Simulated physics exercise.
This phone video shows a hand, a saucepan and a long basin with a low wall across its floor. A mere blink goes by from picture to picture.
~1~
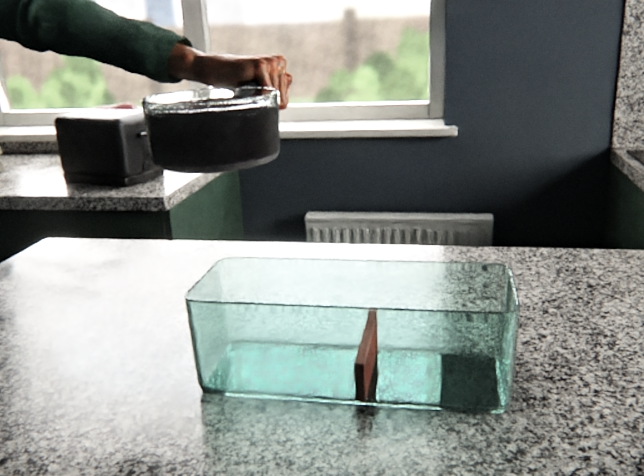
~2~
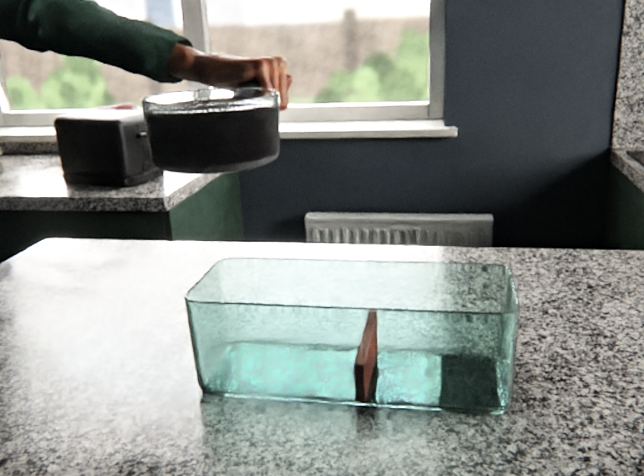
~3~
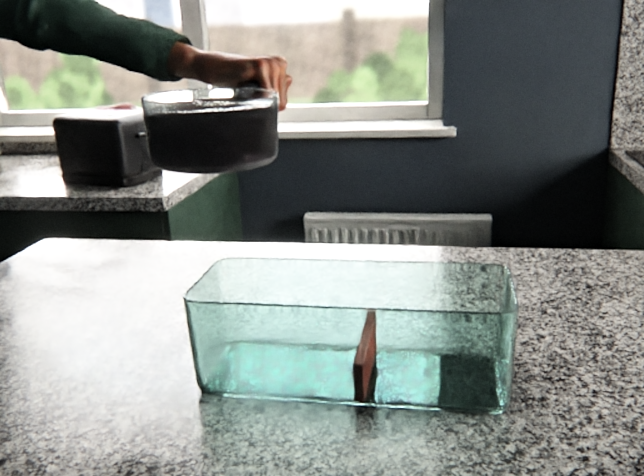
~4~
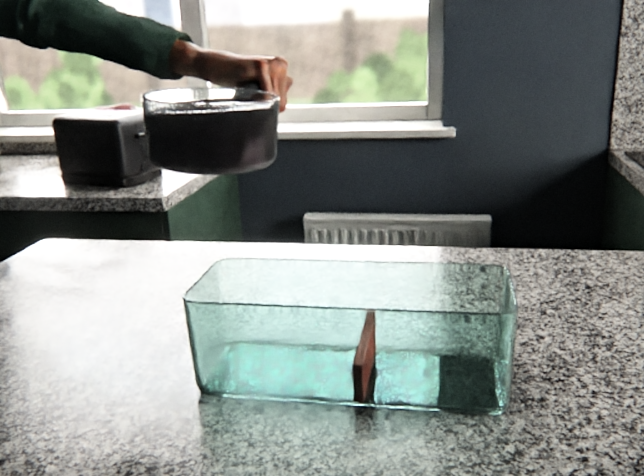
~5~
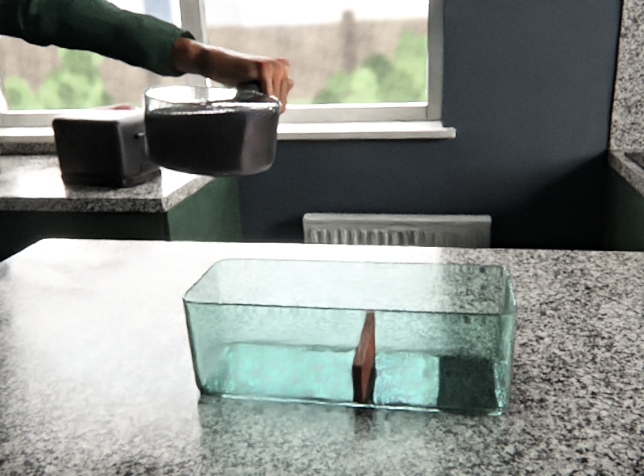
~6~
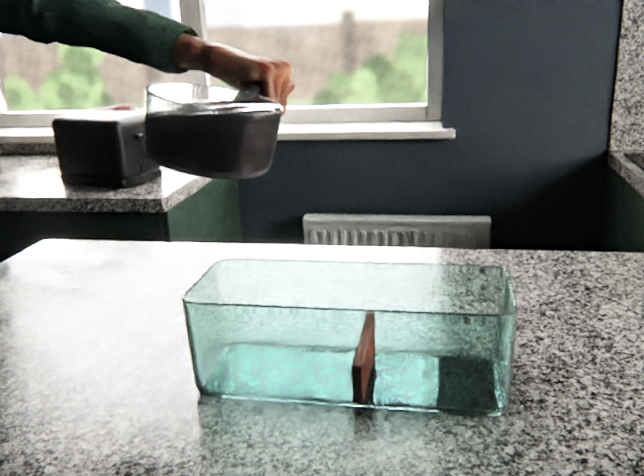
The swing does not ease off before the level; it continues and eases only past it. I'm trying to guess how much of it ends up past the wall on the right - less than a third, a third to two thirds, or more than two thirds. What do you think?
The centre band.
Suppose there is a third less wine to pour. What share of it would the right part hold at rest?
15 %.
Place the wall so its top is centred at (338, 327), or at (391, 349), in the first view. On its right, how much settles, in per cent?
In order, near 70 and 20 in a hundred.
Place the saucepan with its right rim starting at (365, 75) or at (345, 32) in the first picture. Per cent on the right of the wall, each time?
First try: Near 95 percent; second try: Near 95 percent.
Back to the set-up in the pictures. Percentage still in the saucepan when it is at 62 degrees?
Still holding around 50 %, give or take.
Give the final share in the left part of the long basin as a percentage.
Share: Roughly 55 %.
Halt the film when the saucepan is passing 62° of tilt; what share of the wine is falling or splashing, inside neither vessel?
Around 35 in a hundred, more or less.
A moment on, the saucepan is tipped part way and 48 per cent is still to pour, 9 is left of the wall and 10 right of it.
Next, the saucepan is tipped on its side and 8 per cent is still to pour, 40 is left of the wall and 42 right of it.
Then the saucepan is tipped right over and 0 per cent is still to pour, 56 is left of the wall and 43 right of it.
Later the saucepan is tipped right over and 0 per cent is still to pour, 56 is left of the wall and 43 right of it.
Finally, 56 per cent lies left of the wall, 43 right of it and 1 outside.
